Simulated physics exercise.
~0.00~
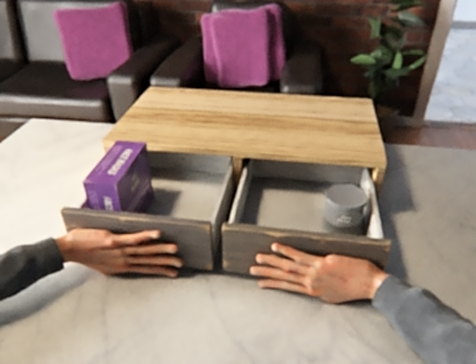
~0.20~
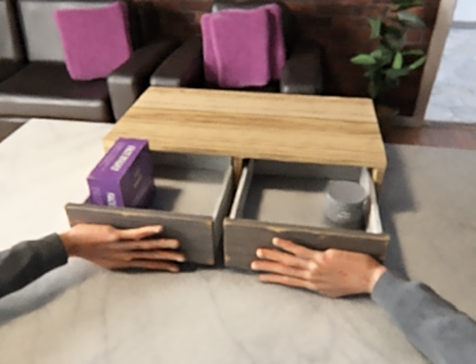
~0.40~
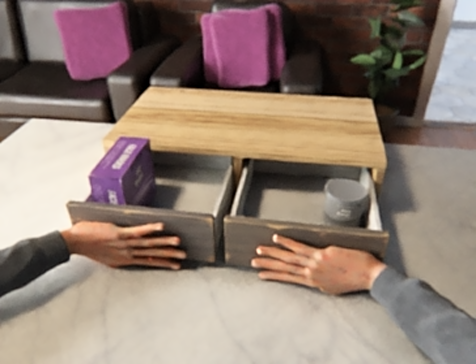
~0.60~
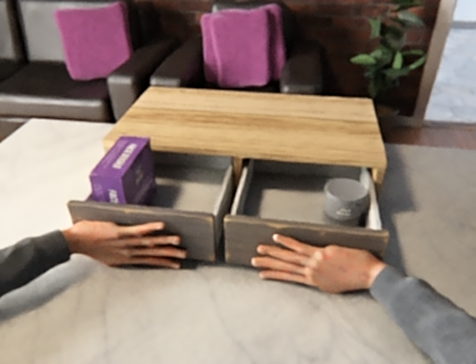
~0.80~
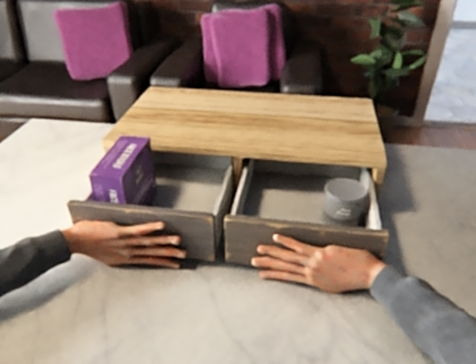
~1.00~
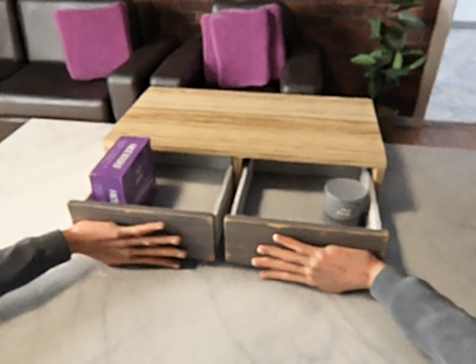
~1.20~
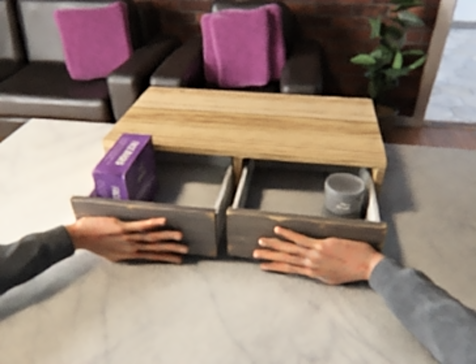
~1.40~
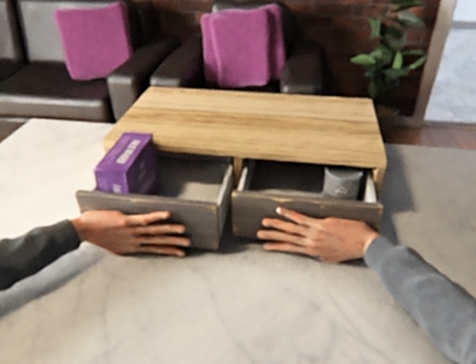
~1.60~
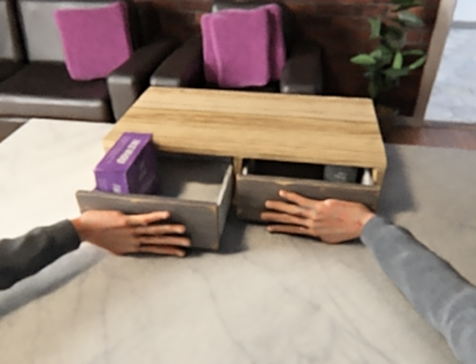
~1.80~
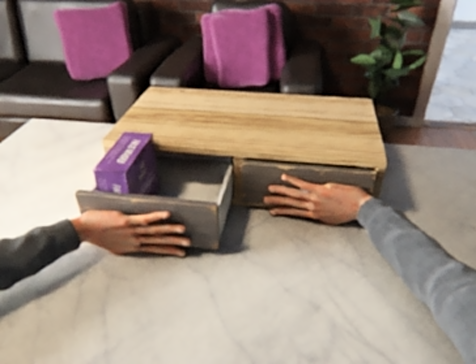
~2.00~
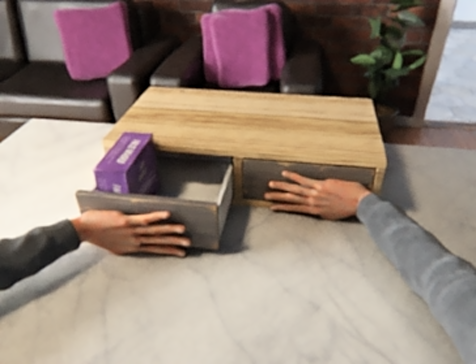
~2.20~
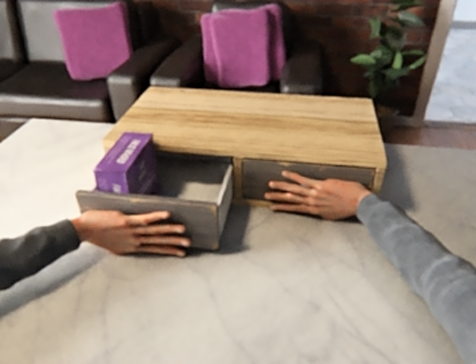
In a lounge with dark leather seats, magenta cushions and a leafy plant behind, a pale marble table is seen from its near side, slightly above. A small wooden chest with a light top stands on it, its two grey-brown drawers pulled out, a purple box in the left and a grey pot in the right. A hand rests on each drawer front, and both push gently, barely moving them at first. The right hand then slides its drawer steadily inward, while the left drawer shifts slightly and stops. Finally the right drawer is shut, hiding the pot, and the left remains open with the box showing.
